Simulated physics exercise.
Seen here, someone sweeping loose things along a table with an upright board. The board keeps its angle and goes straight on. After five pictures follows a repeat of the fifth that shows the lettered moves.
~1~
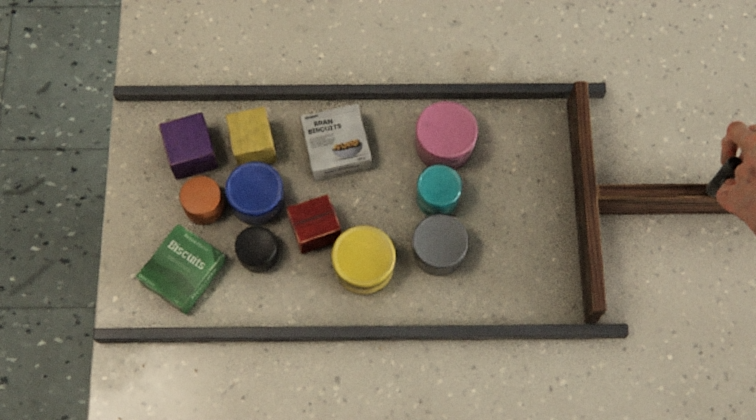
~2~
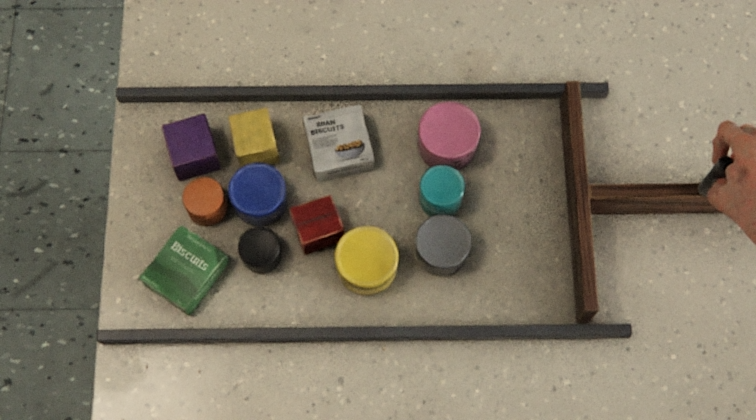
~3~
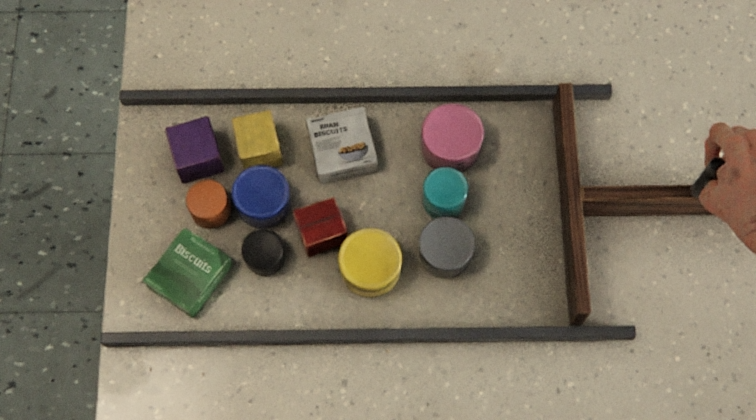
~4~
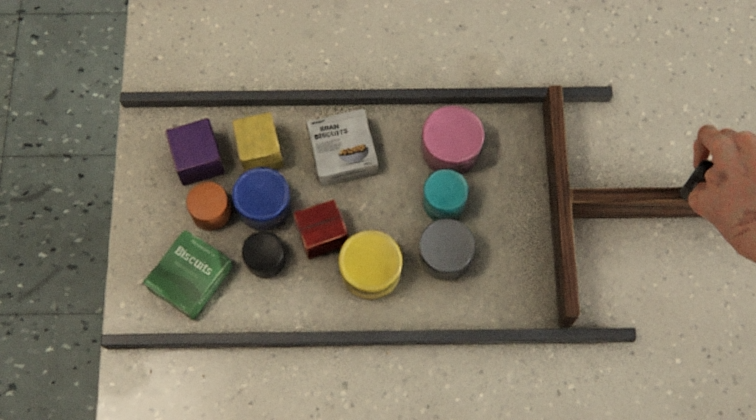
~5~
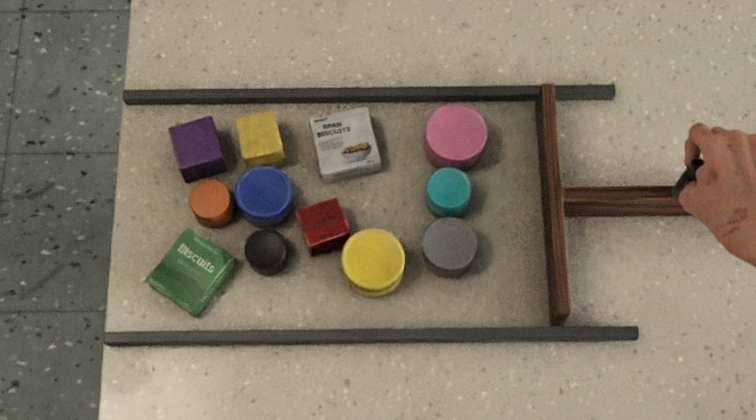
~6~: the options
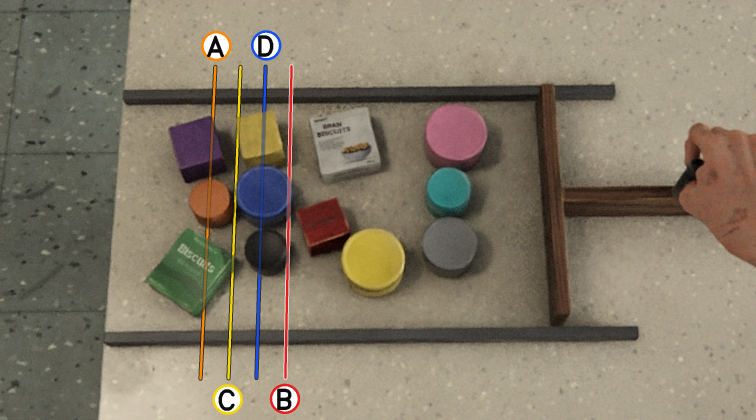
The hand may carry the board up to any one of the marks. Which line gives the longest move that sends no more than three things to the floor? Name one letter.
At C, and not beyond.
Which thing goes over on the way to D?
It is the purple block.
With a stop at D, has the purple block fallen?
Yes.
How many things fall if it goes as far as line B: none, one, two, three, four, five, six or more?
By then, one.
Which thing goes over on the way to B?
The purple block goes over.
On the marked copy, A at (208, 215); B at (289, 214); C at (235, 214); D at (261, 214).
With C. Early on, board (439, 195); pink jar (399, 141); white packet (338, 146).
Further on, board (324, 196); purple block (136, 144); orange tin (165, 210).
At the end, board (235, 197); yellow block over the edge; purple block over the edge; two fallen.
As for the rest, A drops four; B is within the limit but short; D is within the limit but short.
